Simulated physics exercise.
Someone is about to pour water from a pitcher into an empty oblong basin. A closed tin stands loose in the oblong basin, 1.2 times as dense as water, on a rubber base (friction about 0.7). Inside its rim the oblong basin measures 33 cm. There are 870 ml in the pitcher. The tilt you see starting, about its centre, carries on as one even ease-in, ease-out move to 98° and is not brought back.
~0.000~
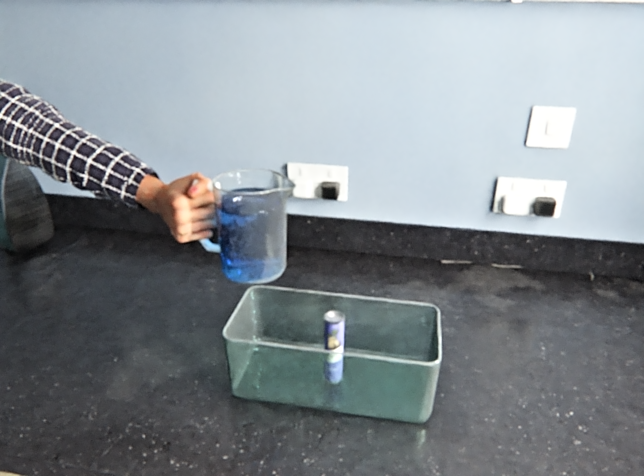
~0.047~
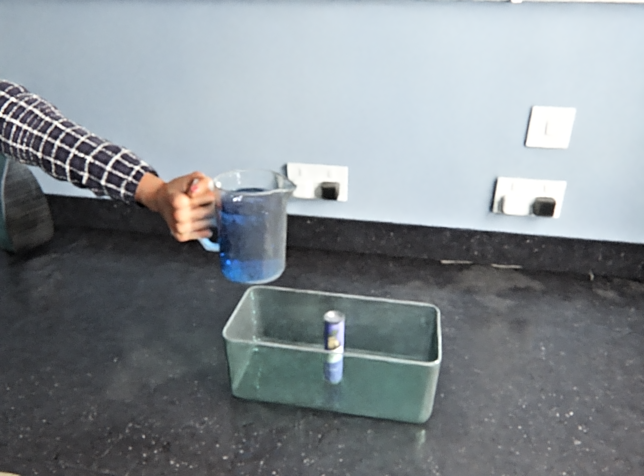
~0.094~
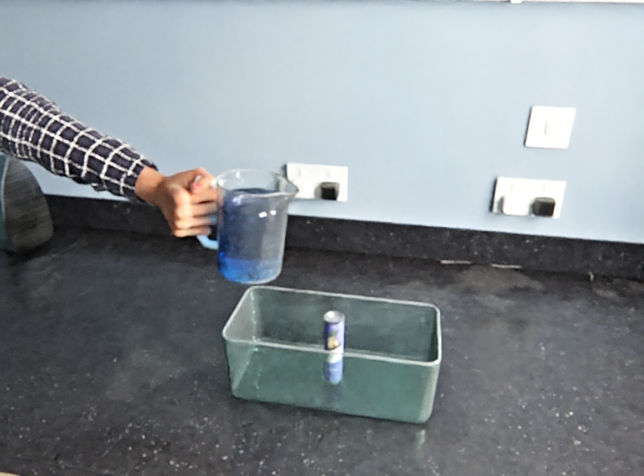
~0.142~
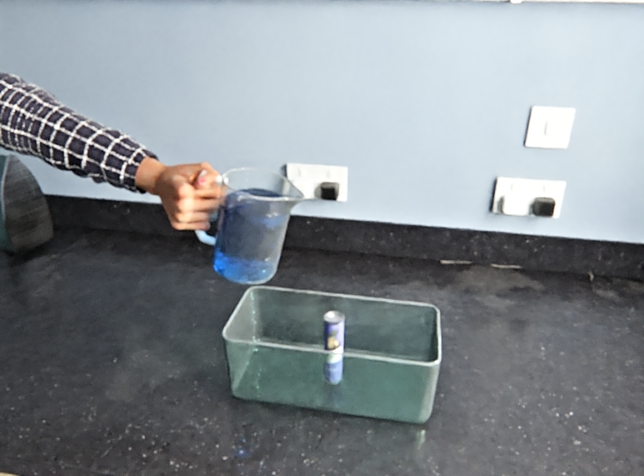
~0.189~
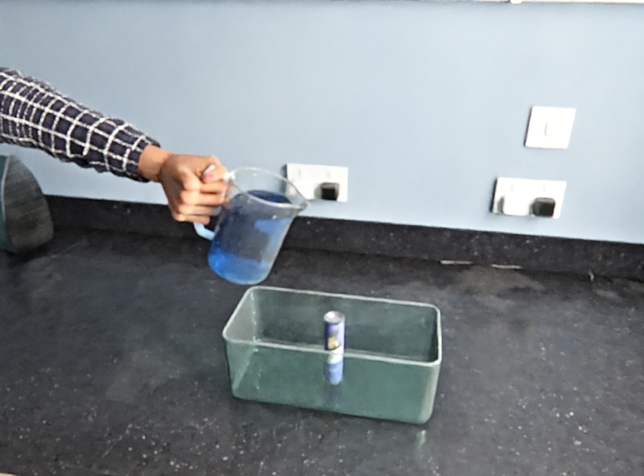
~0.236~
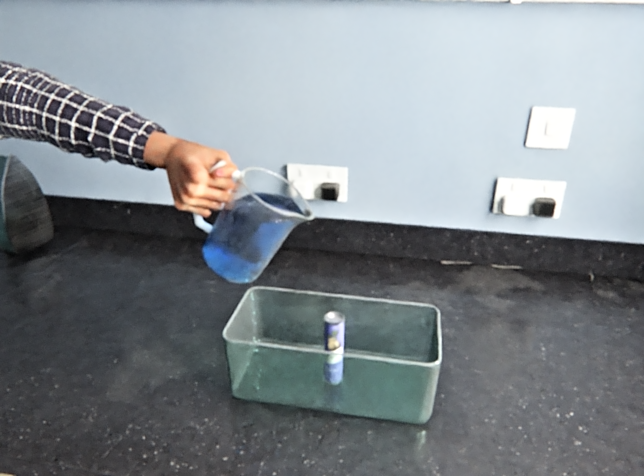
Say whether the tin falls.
The tin remains upright.
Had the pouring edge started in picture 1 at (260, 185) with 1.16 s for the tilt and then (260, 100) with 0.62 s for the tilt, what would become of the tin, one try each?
First it falls; then it remains upright.
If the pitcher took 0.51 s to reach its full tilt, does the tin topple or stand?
The tin remains upright.
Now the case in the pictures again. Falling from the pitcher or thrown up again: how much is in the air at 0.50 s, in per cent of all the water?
Some 22 per cent.
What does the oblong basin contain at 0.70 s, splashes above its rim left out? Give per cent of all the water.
Near 44 in a hundred.
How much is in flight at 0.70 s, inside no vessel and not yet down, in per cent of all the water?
About 22 per cent.
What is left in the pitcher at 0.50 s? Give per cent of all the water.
About 72 per cent.
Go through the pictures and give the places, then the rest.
The first frame shows tilt 0°; pouring edge (296, 185); surface from (220, 195) to (284, 200); the oblong basin's rim runs from (237, 310) to (439, 334); the tin's top is at (335, 320).
The second frame shows tilt 1°; pouring edge (297, 187); surface from (221, 194) to (285, 201).
The third frame shows tilt 5°; pouring edge (300, 190); surface from (222, 194) to (287, 202).
The fourth frame shows tilt 12°; pouring edge (304, 197); surface from (226, 195) to (290, 204).
The fifth frame shows tilt 21°; pouring edge (310, 206); surface from (225, 209) to (297, 207).
The sixth frame shows tilt 31°; pouring edge (314, 217); surface from (223, 214) to (306, 211).
After 0.50 s the tilt is 89° and 73 per cent is still to pour; the tin stands where it began.
After 0.70 s the tilt is 98° and 33 per cent is still to pour; the tin stands where it began.
After 0.90 s the tilt is 98° and 11 per cent is still to pour; the tin stands where it began.
After 1.12 s the tilt is 98° and 3 per cent is still to pour; the tin stands where it began.
In the end the tin stands where it began.
